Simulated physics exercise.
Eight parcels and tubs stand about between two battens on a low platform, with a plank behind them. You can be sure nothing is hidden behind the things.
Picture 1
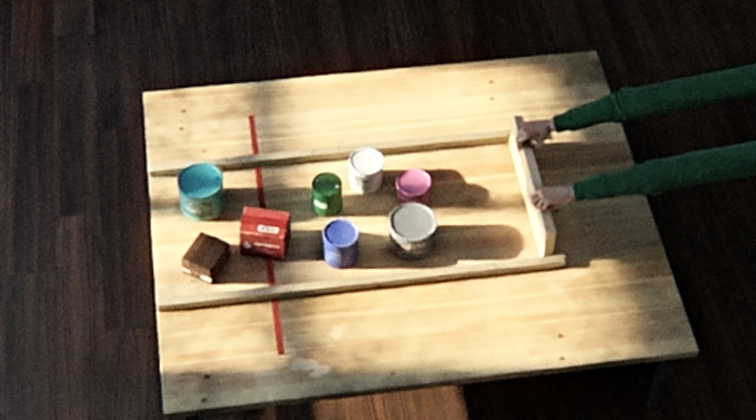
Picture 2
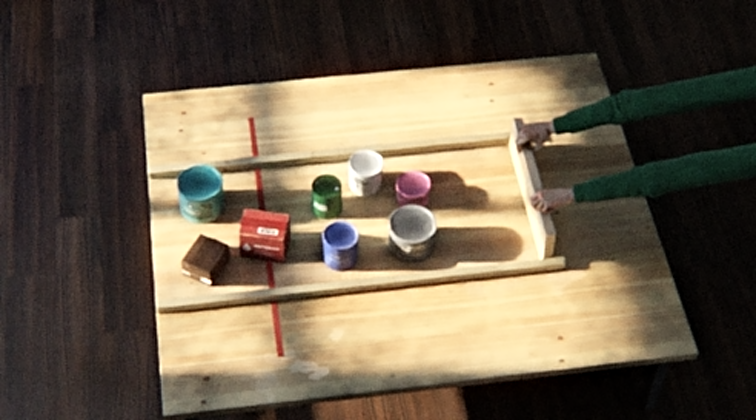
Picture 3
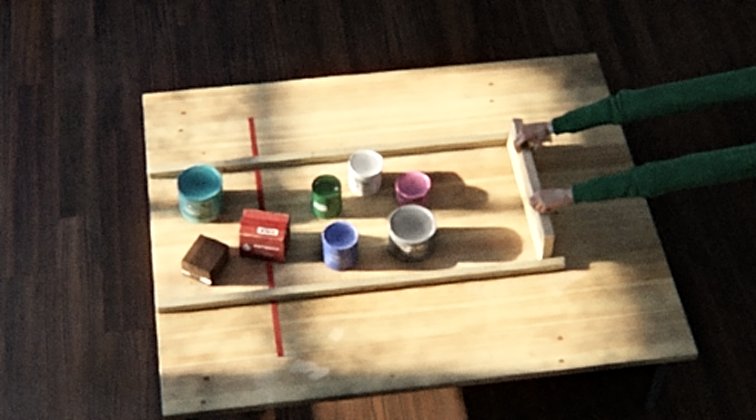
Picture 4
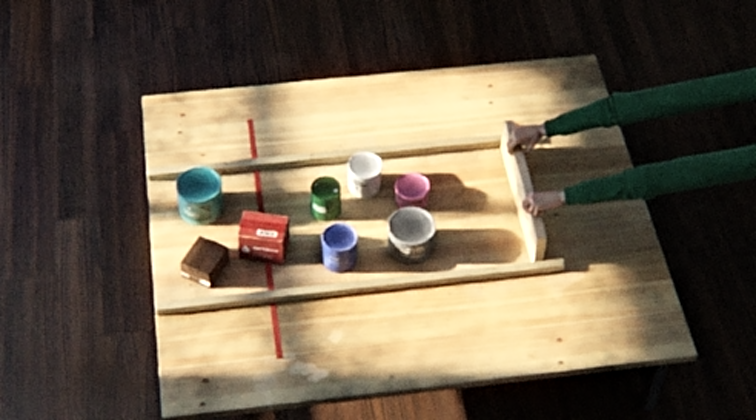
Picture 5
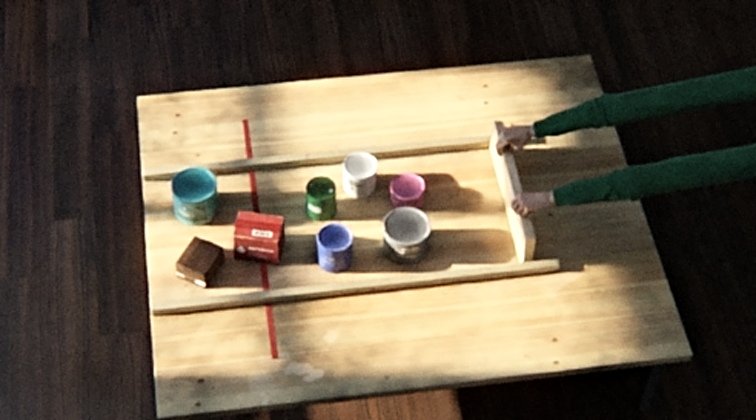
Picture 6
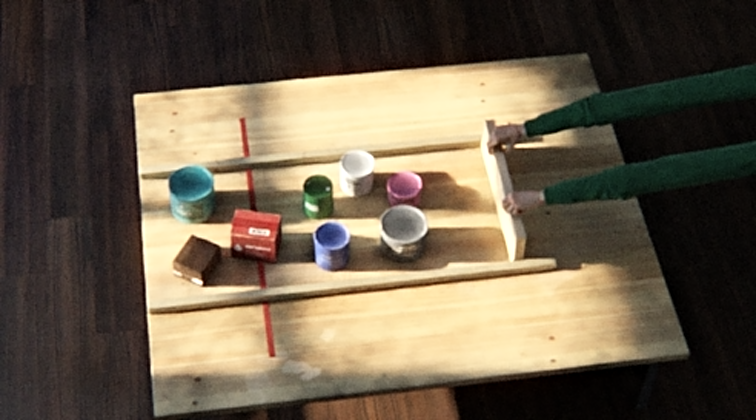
A pale wooden platform on a dark plank floor is seen from above at an angle, in patchy sunlight. Between two battens stand a turquoise pail, a brown box and a red parcel on the left near a red tape line, with green, white, blue, pink and grey tubs to their right. Two green-sleeved arms slide an upright plank slightly left, while the view shifts a little.
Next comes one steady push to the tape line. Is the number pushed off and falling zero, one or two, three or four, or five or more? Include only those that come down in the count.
Fallen: None.
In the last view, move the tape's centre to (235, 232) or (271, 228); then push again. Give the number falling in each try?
So that's 0 for the first and 0 for the second.
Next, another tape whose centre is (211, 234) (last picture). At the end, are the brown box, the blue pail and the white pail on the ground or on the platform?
Here's how it goes: The brown box ends up down, the blue pail is still up there, and the white pail is still up there.
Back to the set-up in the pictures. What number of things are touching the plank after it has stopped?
I count 3 of them.
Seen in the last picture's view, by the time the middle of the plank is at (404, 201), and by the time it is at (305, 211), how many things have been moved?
Counting first: 2, next 6.
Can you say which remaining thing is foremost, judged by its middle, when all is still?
It's the turquoise pail that is foremost.
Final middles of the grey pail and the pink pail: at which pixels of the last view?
Close to (236, 253); the other close to (237, 216).
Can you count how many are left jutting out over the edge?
My count gives 0.
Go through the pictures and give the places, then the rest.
Brown box (206, 258); turquoise pail (201, 193); red parcel (265, 234); plank (532, 186); tape (265, 227), in the first frame.
Turquoise pail (201, 195); white pail (366, 174), in the second frame.
Red parcel (265, 236); grey pail (412, 235), in the third frame.
Brown box (205, 261); plank (523, 191), in the fourth frame.
Turquoise pail (195, 197); pink pail (407, 193), in the fifth frame.
Brown box (197, 260); turquoise pail (192, 195); red parcel (256, 237); plank (503, 190); tape (256, 230), in the sixth frame.
Soon after, none off yet; brown box at rest near (197, 260); turquoise pail at rest near (192, 195); red parcel at rest near (256, 237).
Then, none off yet; brown box at rest near (197, 260); turquoise pail at rest near (192, 195); red parcel moved a little near (251, 236).
At rest, the number that fall off is zero.
